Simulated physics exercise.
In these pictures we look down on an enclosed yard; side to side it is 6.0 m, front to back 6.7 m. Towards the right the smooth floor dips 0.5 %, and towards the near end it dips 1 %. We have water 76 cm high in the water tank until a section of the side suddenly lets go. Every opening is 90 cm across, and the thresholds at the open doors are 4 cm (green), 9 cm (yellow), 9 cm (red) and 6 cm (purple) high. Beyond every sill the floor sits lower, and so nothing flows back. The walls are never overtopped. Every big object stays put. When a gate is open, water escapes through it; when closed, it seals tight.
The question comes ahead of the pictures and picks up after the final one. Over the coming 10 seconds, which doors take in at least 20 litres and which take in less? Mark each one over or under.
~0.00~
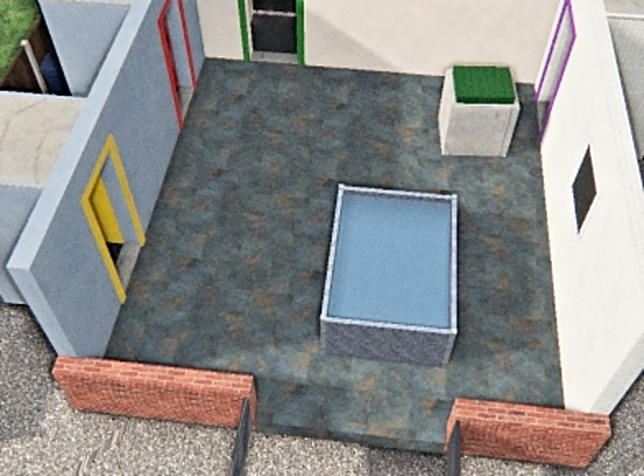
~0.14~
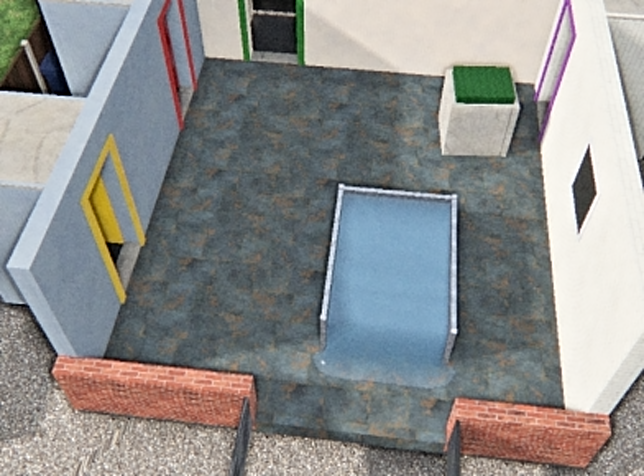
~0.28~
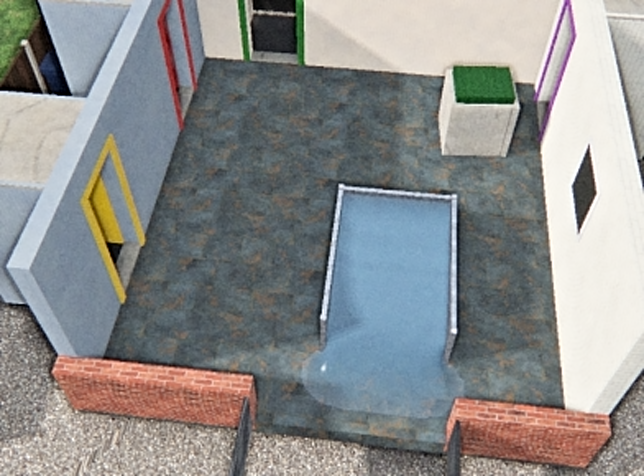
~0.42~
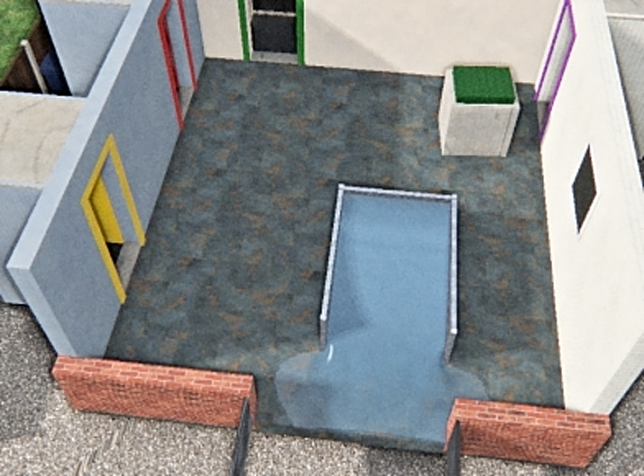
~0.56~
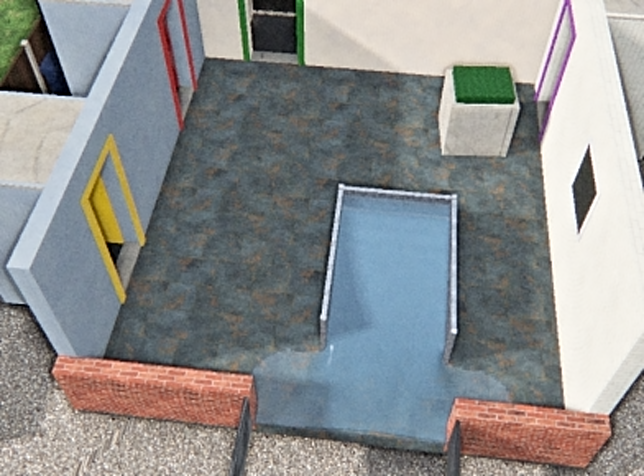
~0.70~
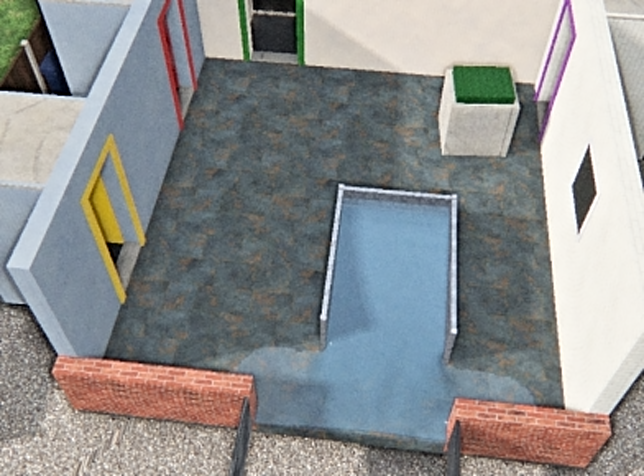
Green door - under; yellow door - under; red door - under; purple door - under.
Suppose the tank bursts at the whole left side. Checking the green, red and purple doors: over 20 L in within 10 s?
Then: Green beyond it, red short of it, purple beyond it.
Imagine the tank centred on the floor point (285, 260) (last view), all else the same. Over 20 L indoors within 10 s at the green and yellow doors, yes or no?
So the green door tops the limit and the yellow door keeps within it.
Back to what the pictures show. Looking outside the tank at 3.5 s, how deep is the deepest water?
14 cm or so.
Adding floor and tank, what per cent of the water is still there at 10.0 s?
Around 14 percent of the water.
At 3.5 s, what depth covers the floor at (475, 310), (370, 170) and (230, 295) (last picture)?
First 2 cm, then 0 cm, then 0 cm.
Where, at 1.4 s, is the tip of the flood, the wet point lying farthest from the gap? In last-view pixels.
I'd put it near pixel (149, 391) of the last picture.
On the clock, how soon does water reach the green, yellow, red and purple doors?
Green not in the 10 s, yellow not within the 10 s, red not within the 10 s, purple 4.5 s.
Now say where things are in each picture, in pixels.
The first frame shows the water tank at (393, 258) is whole and still, 76 cm deep.
In the second frame, water pours out at (385, 347) and has run 0.9 m, to (449, 369); typically 10 cm deep outside, 76 cm at the water tank's back.
In the third frame, the front is at (459, 391), 1.1 m from the gap at (385, 348); 1.2 m2 of floor is under water; 76 cm left at the back of the water tank.
In the fourth frame, the front is at a hidden place, 1.5 m from the gap at (384, 349); 2.4 m2 of floor is under water; 74 cm left at the back of the water tank.
In the fifth frame, water pours out at (384, 349) and has run 1.8 m, to a hidden place; typically 11 cm deep outside, 66 cm at the water tank's back.
In the sixth frame, the front is at a hidden place, 2.1 m from the gap at (384, 349); 2.9 m2 of floor is under water; 64 cm left at the back of the water tank.
After 1.4 s water covers 10 % of the floor and is deepest (32 cm) near (561, 438); green door not reached, yellow door not reached, red door not reached, purple door not reached.
After 2.2 s water covers 15 % of the floor and is deepest (24 cm) near (561, 438); green door not reached, yellow door not reached, red door not reached, purple door not reached.
After 3.5 s water covers 25 % of the floor and is deepest (14 cm) near (561, 438); green door not reached, yellow door not reached, red door not reached, purple door not reached.
After 6.0 s water covers 30 % of the floor and is deepest (6 cm) near (444, 424); green door not reached, yellow door not reached, red door not reached, purple door 2 cm at the sill, 0 L in.
After 10.0 s water covers 30 % of the floor and is deepest (4 cm) near (546, 436); green door not reached, yellow door not reached, red door not reached, purple door 2 cm at the sill, 0 L in.
